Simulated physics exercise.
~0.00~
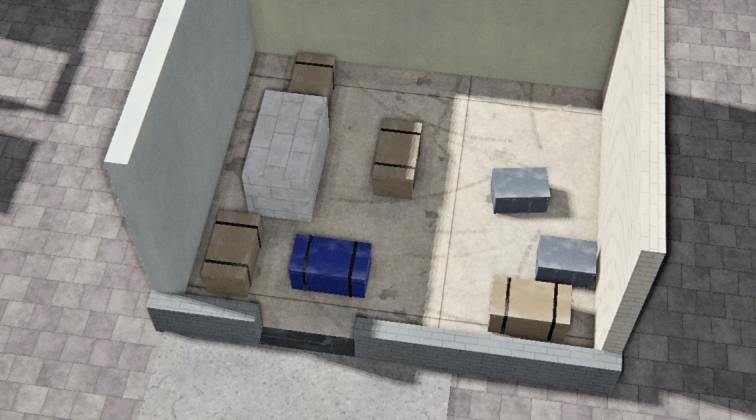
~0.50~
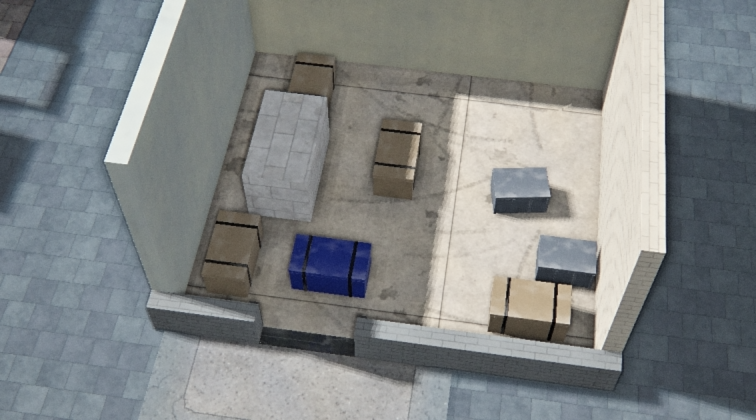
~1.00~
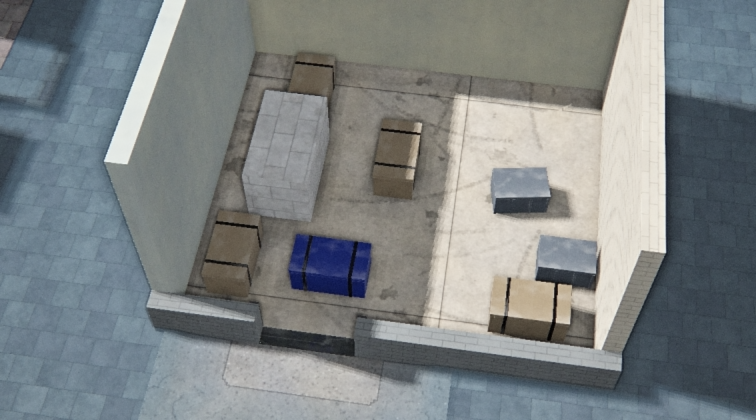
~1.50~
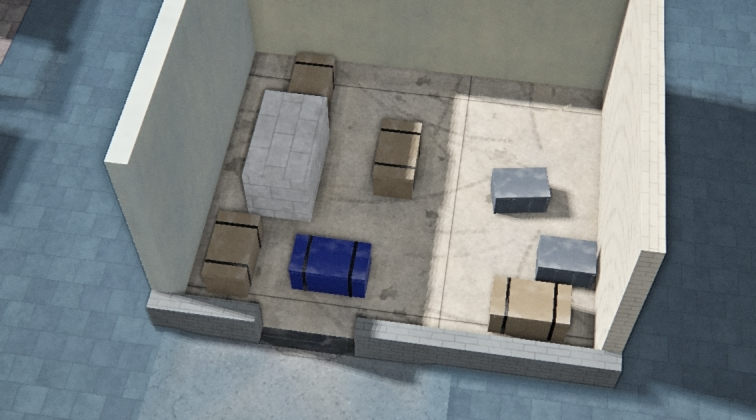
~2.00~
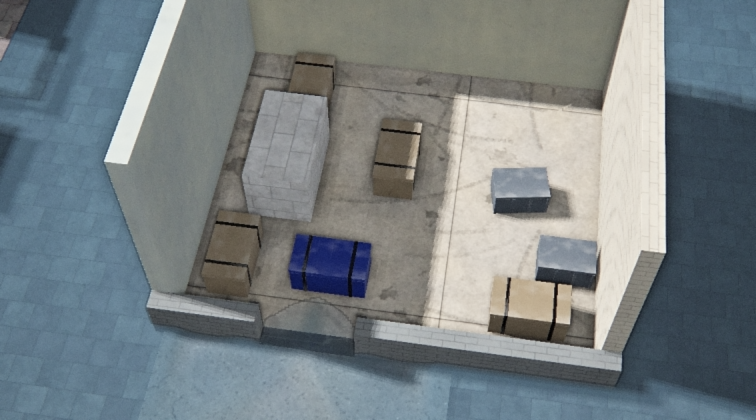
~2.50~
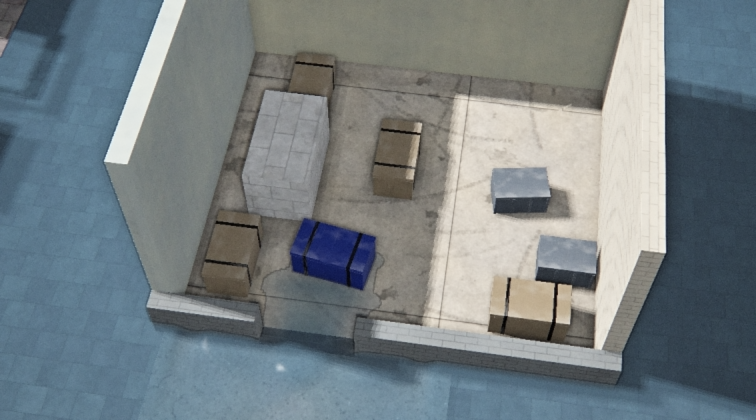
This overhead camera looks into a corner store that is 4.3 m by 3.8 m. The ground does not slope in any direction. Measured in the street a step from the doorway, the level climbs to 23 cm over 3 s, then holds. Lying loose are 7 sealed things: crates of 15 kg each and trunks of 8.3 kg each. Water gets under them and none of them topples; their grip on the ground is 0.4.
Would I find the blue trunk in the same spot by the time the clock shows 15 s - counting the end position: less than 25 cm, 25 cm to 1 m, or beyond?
It will be swept well away.
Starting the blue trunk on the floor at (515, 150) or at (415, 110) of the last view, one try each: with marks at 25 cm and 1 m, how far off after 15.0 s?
Goes far off, then goes far off.
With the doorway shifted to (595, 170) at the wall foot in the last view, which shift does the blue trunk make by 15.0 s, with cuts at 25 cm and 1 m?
The blue trunk ends up a great distance away.
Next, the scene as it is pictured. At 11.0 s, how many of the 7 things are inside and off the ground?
7.
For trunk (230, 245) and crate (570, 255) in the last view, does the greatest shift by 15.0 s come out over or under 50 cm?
The first is smaller and the second greater.
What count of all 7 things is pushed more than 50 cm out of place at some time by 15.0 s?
The total is 6.
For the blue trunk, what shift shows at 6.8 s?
250 cm or so by then.
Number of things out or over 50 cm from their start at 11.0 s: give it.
The number comes to 3.
After 3.5 s the blue trunk is near (363, 182), 1.0 m from its start, aground; 0 afloat.
After 6.8 s the blue trunk is near (413, 69), 2.7 m from its start, afloat; 3 afloat.
After 11.0 s the blue trunk is near (400, 66), 2.6 m from its start, afloat; 7 afloat.
After 15.0 s the blue trunk is near (349, 55), 2.7 m from its start, afloat; 7 afloat.
